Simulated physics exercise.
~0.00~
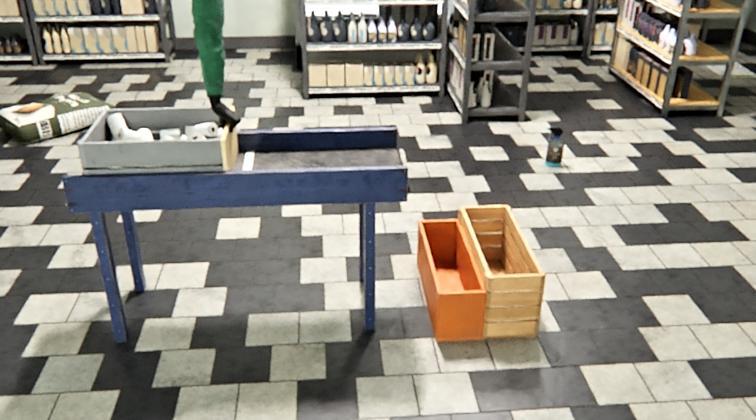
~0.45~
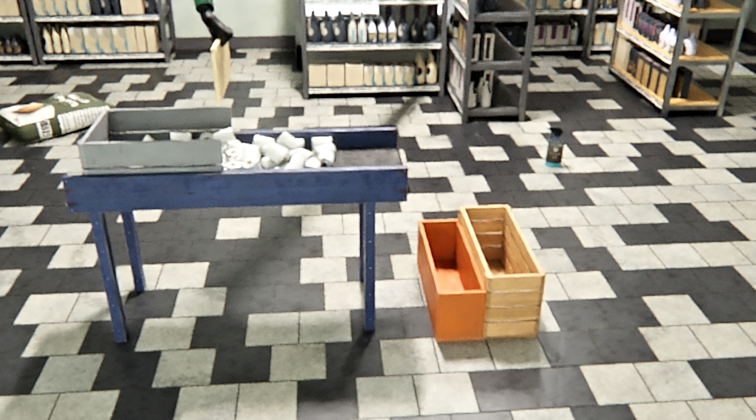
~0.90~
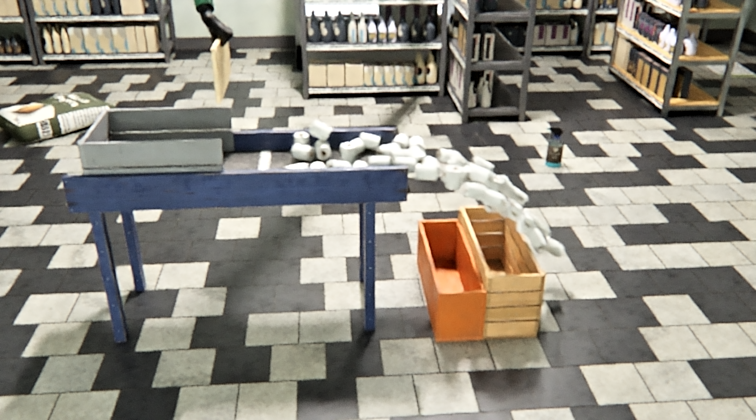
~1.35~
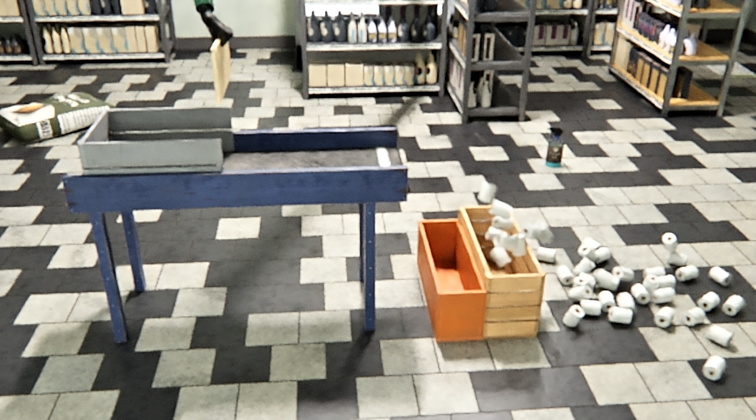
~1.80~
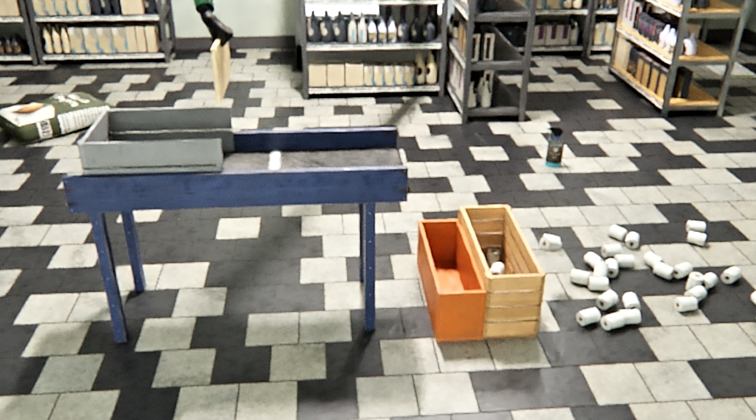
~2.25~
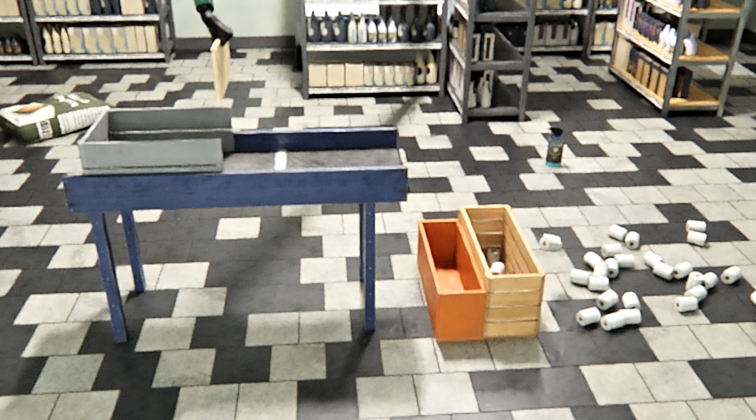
In a store aisle with a black and white tiled floor and stocked shelves behind, seen from a fixed, slightly raised view, a blue conveyor table stands at left with a grey pen of white paper rolls on top. An orange tub and a wooden tote sit on the floor past its right end. A green arm with a black gripper lifts a wooden gate from the pen, and the rolls ride right along the belt. They pour off the end in an arc, passing over the orange tub. A few land in the wooden tote, while most scatter across the floor beyond and come to rest.
